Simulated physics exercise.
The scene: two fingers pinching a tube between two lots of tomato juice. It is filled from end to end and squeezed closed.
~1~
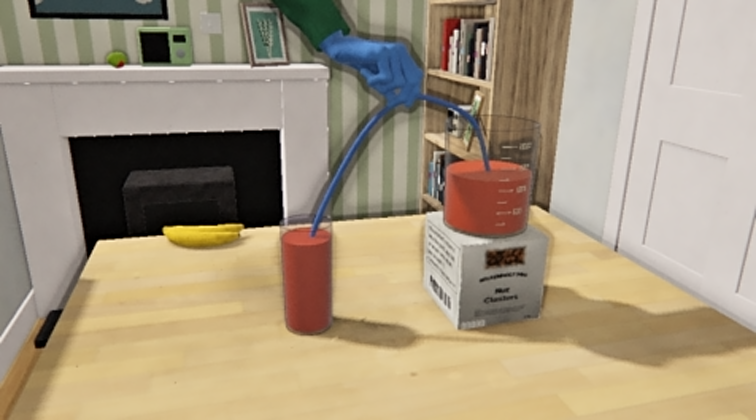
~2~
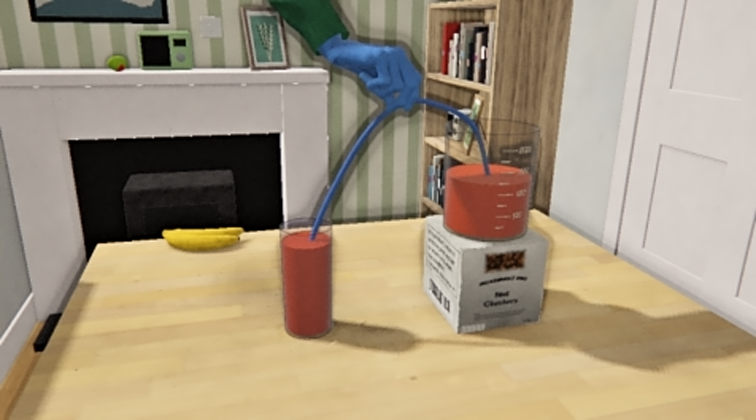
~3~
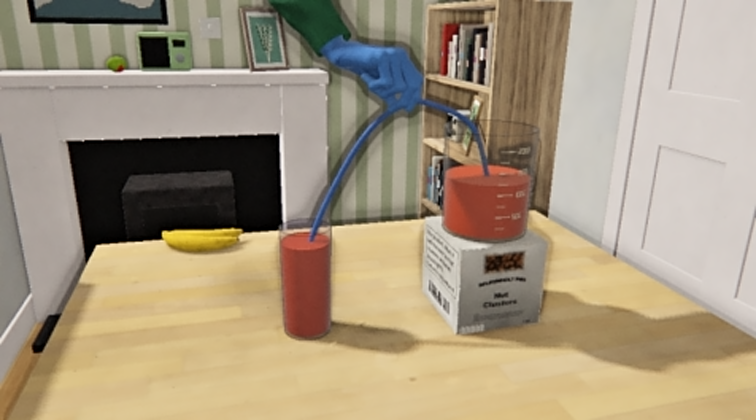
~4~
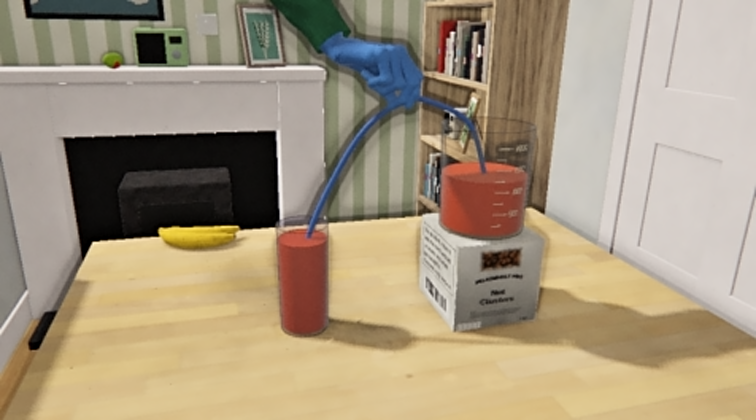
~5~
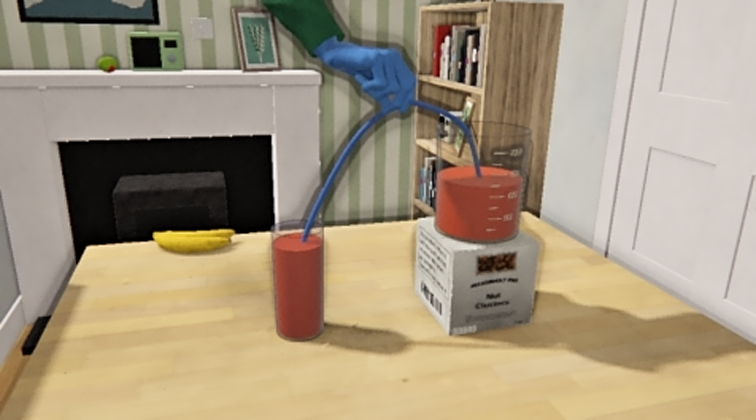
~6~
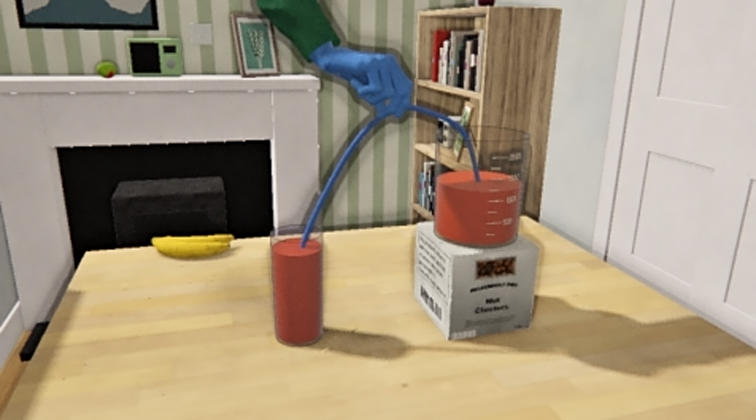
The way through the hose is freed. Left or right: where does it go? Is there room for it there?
It flows into the left one, and the one that fills runs over.
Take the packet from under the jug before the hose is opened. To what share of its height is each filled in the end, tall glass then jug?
About 60 and 60 per cent.
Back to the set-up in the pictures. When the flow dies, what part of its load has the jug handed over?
Roughly 75 per cent.
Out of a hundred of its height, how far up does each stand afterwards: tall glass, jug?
Roughly 100 per cent, then 15 per cent.
Soon after, the tall glass is full to the brim; the jug is about a third full; some has gone over the lower rim.
Later, the tall glass is full to the brim; the jug is about a quarter full; some has gone over the lower rim.
In the end, the tall glass is full to the brim; the jug is nearly empty; some has gone over the lower rim; the two surfaces are level.
